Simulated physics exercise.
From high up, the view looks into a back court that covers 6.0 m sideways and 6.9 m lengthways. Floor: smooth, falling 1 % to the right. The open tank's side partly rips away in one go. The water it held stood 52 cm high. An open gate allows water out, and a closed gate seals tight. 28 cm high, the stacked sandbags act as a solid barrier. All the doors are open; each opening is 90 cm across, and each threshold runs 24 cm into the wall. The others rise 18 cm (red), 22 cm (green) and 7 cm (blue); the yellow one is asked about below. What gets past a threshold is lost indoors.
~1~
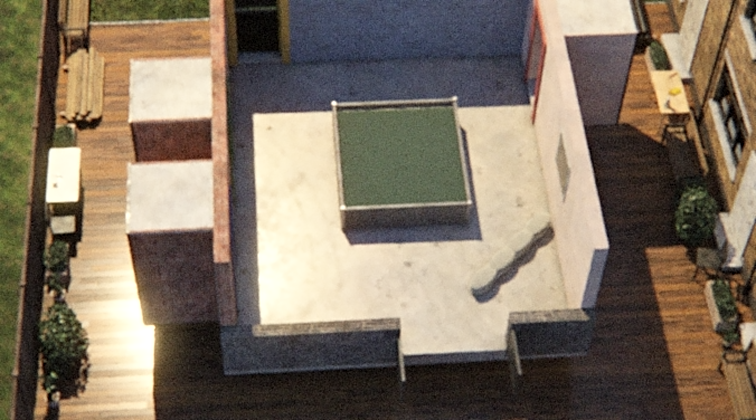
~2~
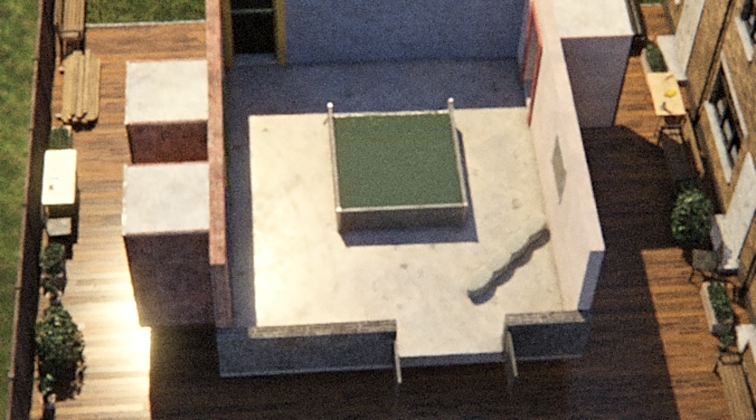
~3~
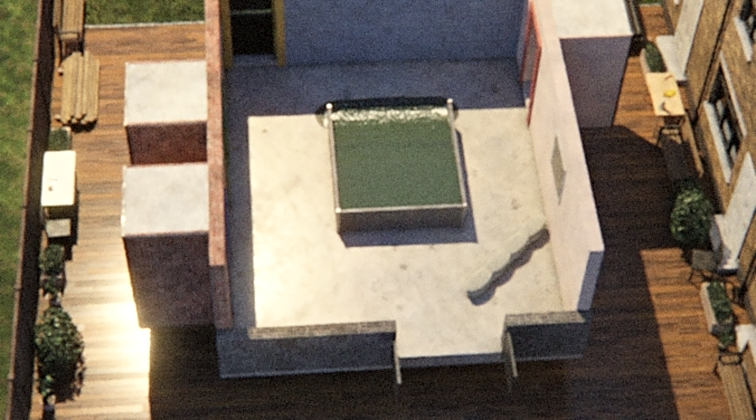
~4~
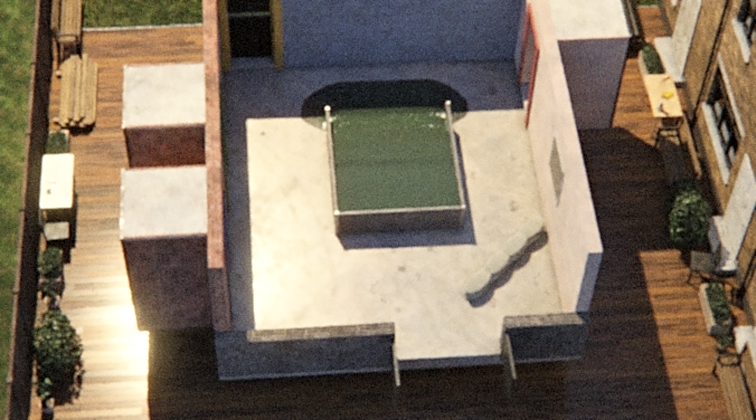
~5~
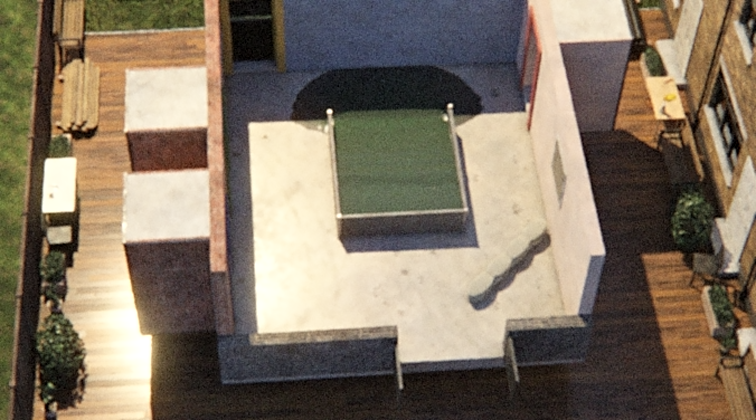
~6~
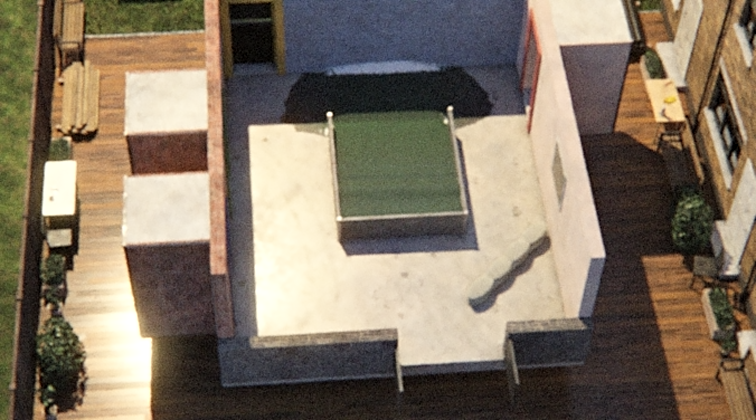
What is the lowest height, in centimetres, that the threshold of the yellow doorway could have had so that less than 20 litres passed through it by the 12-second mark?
About 20 cm.
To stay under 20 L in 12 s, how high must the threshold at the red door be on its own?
Red would need about 20 cm on its own.
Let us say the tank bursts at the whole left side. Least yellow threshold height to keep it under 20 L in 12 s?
Estimate: Near 25 cm.
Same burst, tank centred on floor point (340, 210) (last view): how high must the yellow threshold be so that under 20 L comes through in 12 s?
Roughly 26 centimetres.
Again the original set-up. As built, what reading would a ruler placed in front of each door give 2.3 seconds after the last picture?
In cm - red: 24, green: 2, blue: 0, yellow: 19.
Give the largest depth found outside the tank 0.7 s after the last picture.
Max depth: About 39 cm.
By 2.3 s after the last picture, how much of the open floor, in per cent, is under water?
Near 40 per cent is wet.
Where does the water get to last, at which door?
Blue, last of all.
Then, 0.7 s after the last picture water covers 20 % of the floor, deepest (39 cm) near (386, 84); 5 cm at the yellow door, 0 litres in over its 8 cm threshold.
Then, 2.3 s after the last picture water covers 40 % of the floor, deepest (40 cm) near (506, 66); 19 cm at the yellow door, 15 litres in over its 8 cm threshold.
Then, 11.3 s after the last picture water covers 95 % of the floor, deepest (12 cm) near (507, 73); 3 cm at the yellow door, 123 litres in over its 8 cm threshold.
At the yellow door as built, the water peaked near 19 cm, 3.3 s after the last picture.
With a threshold of 17 cm, 32 litres would have come in within the 12 s; with 23 cm, 9 litres. So under 20 litres takes about 20 cm.
